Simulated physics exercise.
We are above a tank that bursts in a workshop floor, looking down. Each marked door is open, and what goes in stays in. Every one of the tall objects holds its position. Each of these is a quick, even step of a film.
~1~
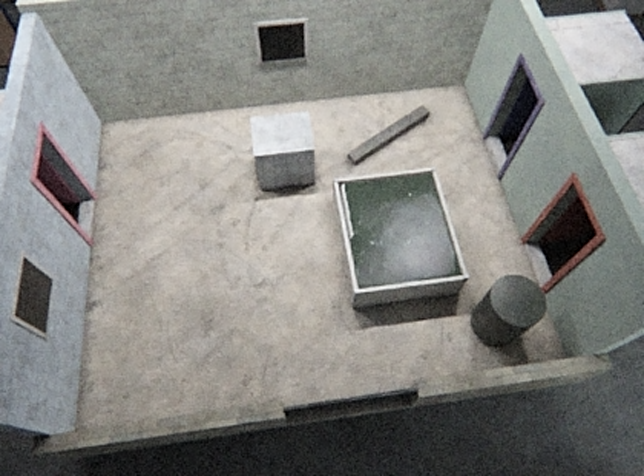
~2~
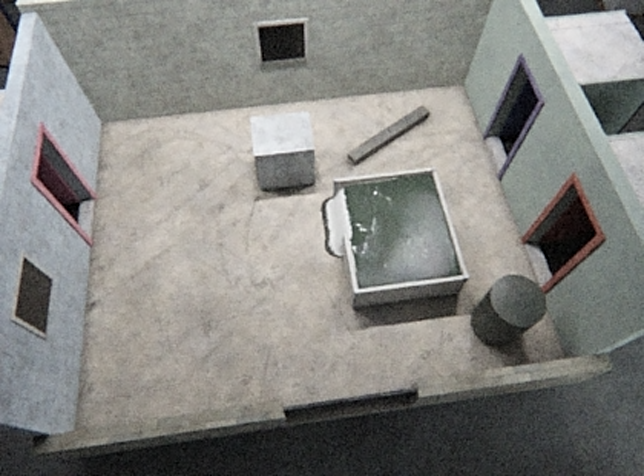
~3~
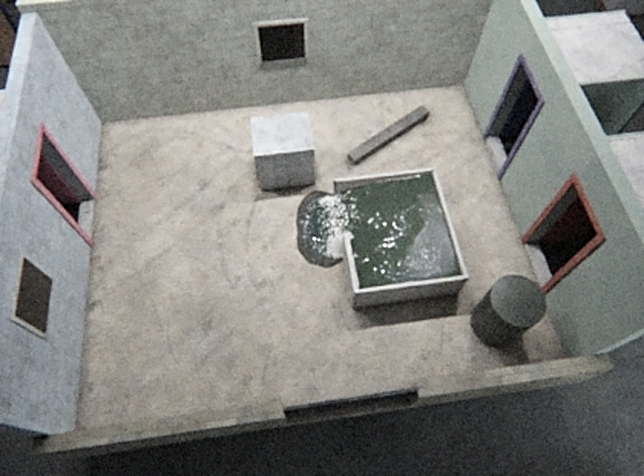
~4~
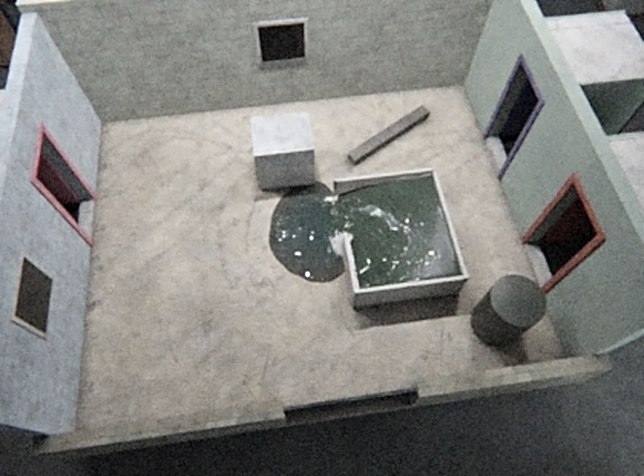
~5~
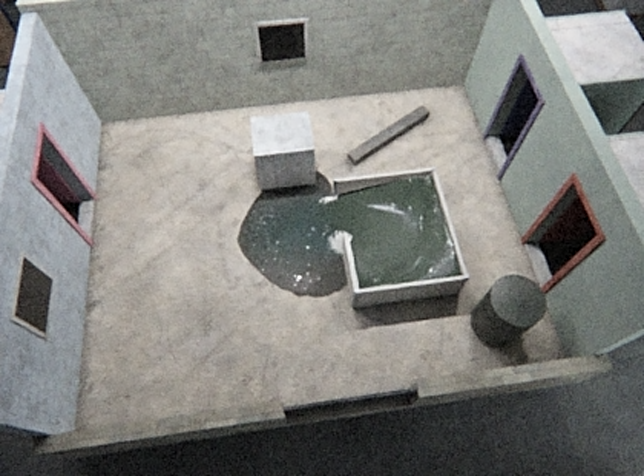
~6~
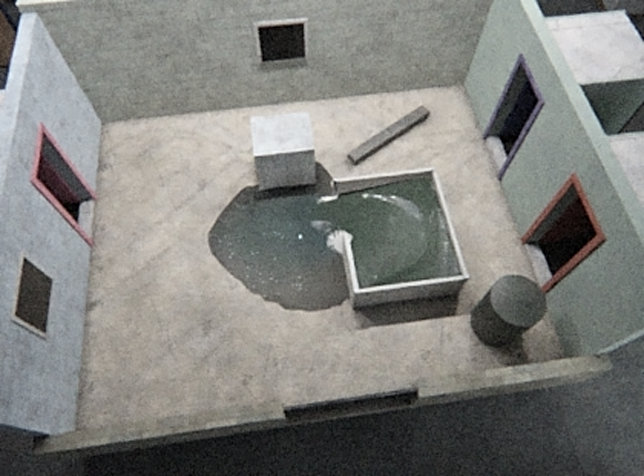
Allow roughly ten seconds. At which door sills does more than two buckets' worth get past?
Blue door: Up to two buckets. Pink door: Above two buckets. Red door: Up to two buckets.
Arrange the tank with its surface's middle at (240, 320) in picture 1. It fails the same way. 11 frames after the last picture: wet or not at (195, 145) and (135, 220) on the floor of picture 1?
Result: Spared; inundated.
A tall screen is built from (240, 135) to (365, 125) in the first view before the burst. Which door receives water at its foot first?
That would be the pink-painted one.
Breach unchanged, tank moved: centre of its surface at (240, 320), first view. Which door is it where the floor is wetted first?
It's the one in pink.
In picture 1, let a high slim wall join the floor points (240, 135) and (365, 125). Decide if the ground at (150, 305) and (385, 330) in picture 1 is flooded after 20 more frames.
Result by location - first soaked, second parched.
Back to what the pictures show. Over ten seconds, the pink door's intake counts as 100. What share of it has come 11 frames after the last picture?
About 10 per cent.
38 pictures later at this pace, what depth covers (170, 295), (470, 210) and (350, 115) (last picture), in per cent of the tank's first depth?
I'd say around 4 per cent, then 0 per cent, then 0 per cent.
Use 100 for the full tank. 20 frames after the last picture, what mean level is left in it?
About 40 %.
A moment on, water covers 25 % of the floor; the blue door not reached, the pink door not reached, the red door not reached.
Next, water covers 35 % of the floor; the blue door not reached, the pink door under two buckets in, the red door not reached.
Then, water covers 45 % of the floor; the blue door not reached, the pink door far over two buckets in, the red door not reached.
Later, water covers 60 % of the floor; the blue door not reached, the pink door far over two buckets in, the red door not reached.
In the end, water covers 80 % of the floor; the blue door not reached, the pink door far over two buckets in, the red door wet at the sill, nothing in.
